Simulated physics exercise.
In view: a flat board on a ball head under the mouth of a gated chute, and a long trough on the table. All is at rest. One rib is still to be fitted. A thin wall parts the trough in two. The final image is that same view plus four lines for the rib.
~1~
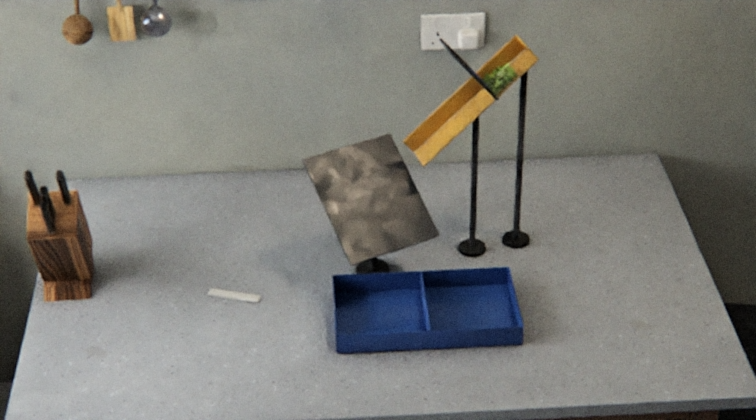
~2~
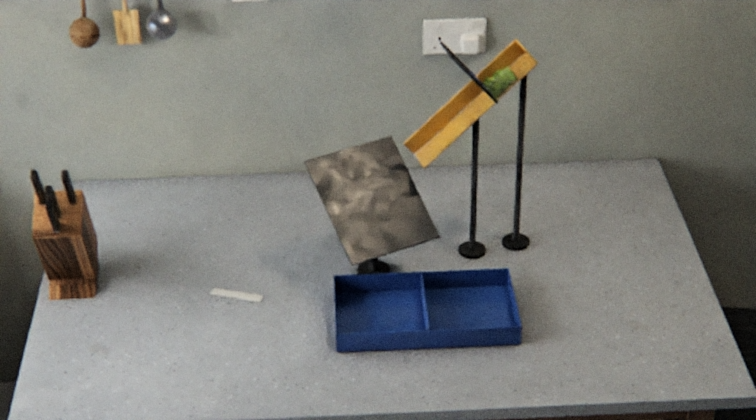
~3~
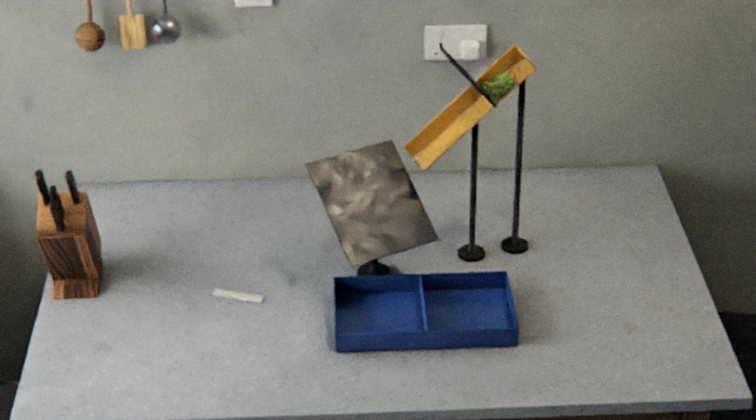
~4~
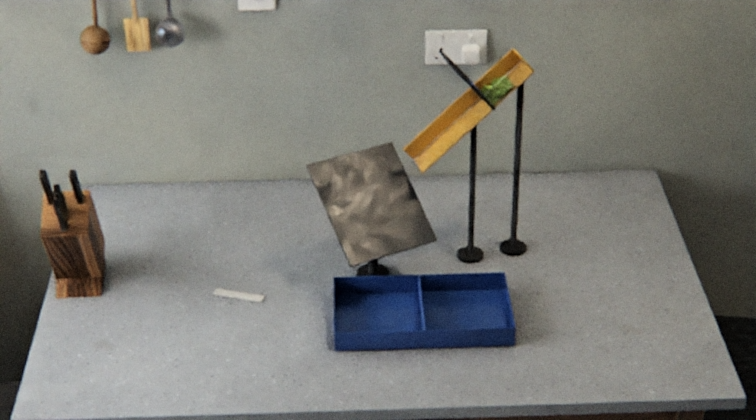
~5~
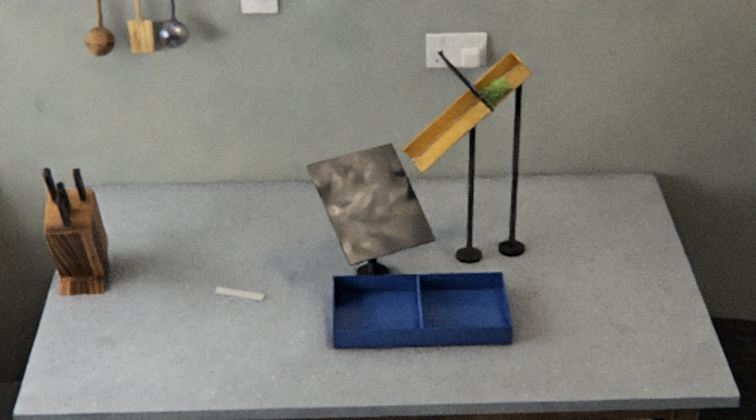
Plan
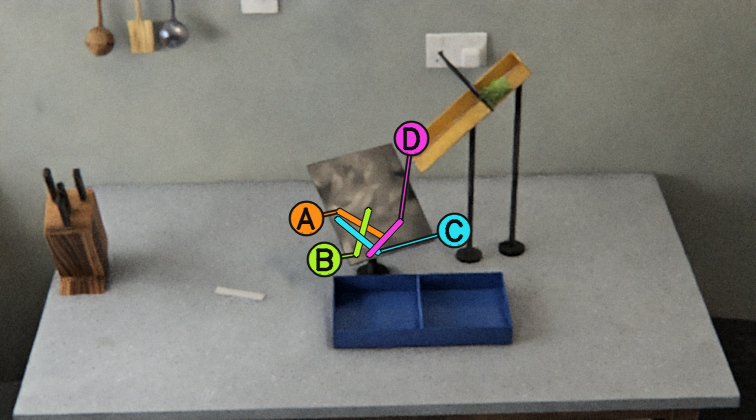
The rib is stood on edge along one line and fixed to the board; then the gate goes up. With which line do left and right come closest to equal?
Line A does it best.
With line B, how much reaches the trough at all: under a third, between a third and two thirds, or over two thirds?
It is over two thirds.
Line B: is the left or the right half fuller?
More lands on the left.
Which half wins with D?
Left.
On the marked copy, line A from (339, 211) to (384, 237); line B from (368, 210) to (356, 254); line C from (337, 219) to (378, 252); line D from (400, 221) to (369, 254).
With A, of what is caught, roughly two thirds in the left half, roughly a third in the right.
With B, of what is caught, the larger part in the left half, about a tenth in the right.
With C, of what is caught, almost all in the left half, about a tenth in the right.
With D, of what is caught, almost all in the left half, about a tenth in the right.
